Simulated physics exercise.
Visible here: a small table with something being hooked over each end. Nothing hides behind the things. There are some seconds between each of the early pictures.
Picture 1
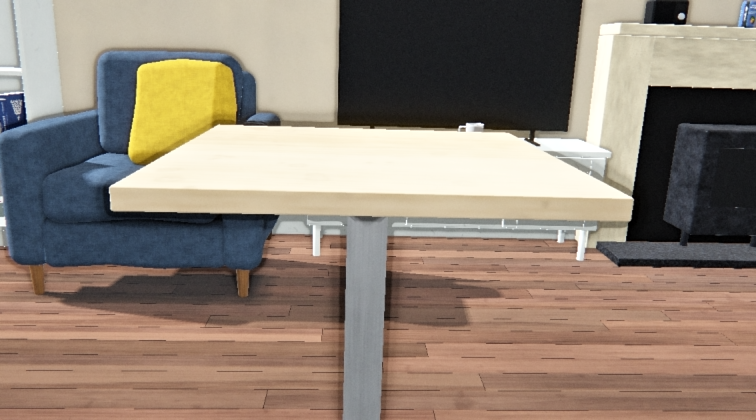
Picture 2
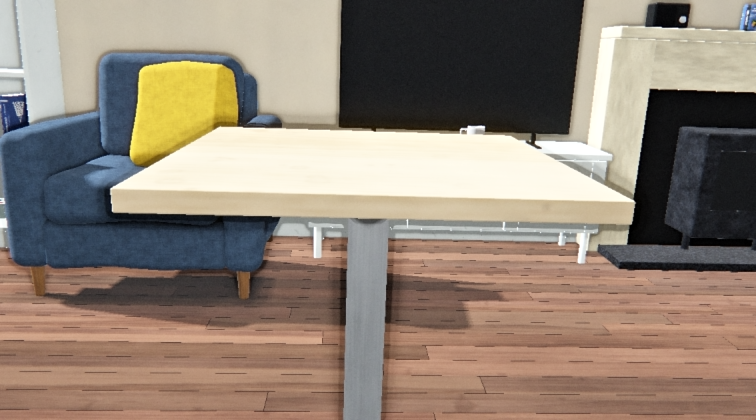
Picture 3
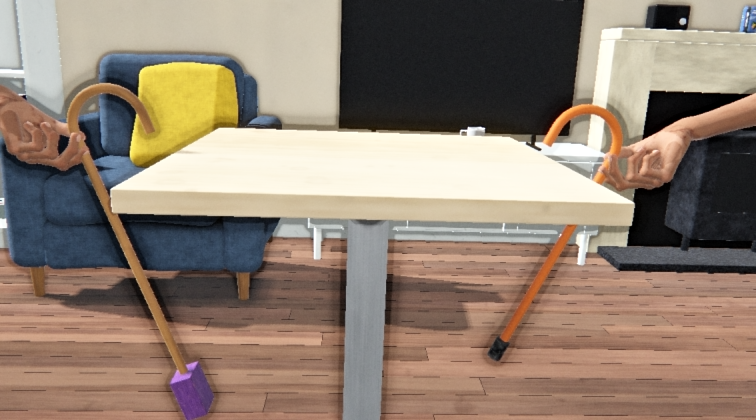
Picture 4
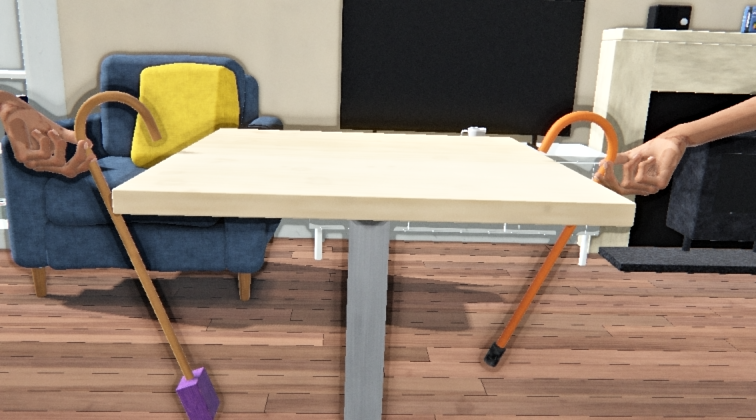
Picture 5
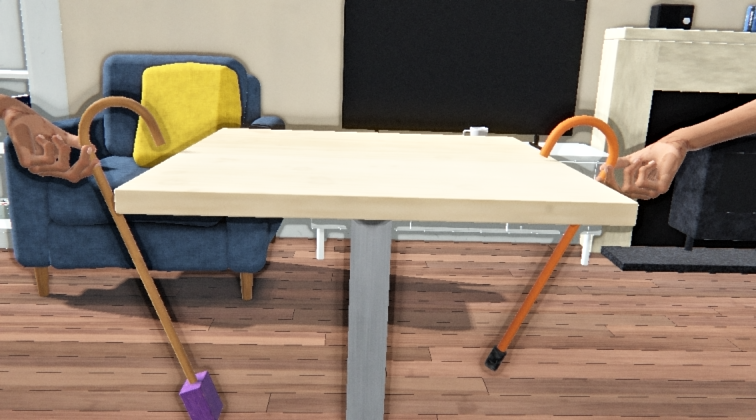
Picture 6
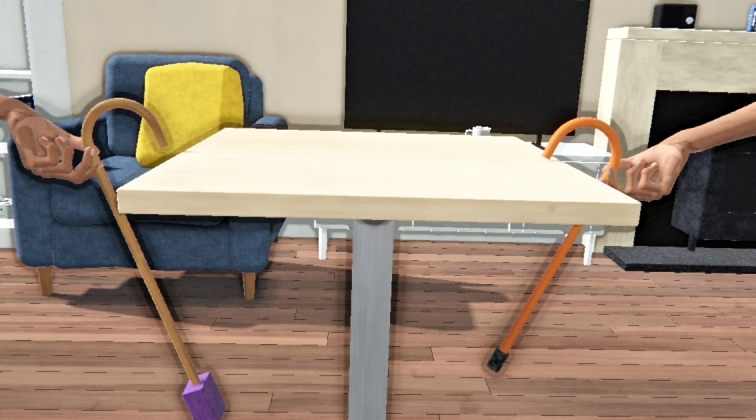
In this clip, a small light-wood table stands alone in a living room, then two hands appear, holding a tan cane with a purple end at the left edge and an orange cane at the right, with little further movement.
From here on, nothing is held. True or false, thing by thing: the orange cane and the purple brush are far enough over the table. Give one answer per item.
Orange cane: True; purple brush: False.
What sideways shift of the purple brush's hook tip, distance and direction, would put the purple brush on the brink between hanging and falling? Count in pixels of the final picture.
Right, 24 pixels.
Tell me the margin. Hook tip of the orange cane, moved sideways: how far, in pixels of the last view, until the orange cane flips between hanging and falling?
Roughly 16 pixels right.
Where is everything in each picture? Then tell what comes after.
The first picture shows table (369, 160).
The second picture shows table (371, 163).
The third picture shows still on the way; orange cane (533, 233); table (370, 164).
The fourth picture shows still on the way; purple brush (170, 261); table (372, 164).
The fifth picture shows still on the way; orange cane (530, 243); table (374, 164).
The sixth picture shows in place, still held; orange cane (532, 245); purple brush (176, 267); table (376, 164).
Then, 0.36 s after the last picture, orange cane at rest near (533, 245); purple brush falling near (159, 382).
Then, 0.56 s after the last picture, orange cane at rest near (535, 245); purple brush falling.
Then, 0.72 s after the last picture, orange cane at rest near (535, 245); purple brush down below.
At rest, the orange cane stays hooked on the edge, near (533, 245); the purple brush falls to the floor.
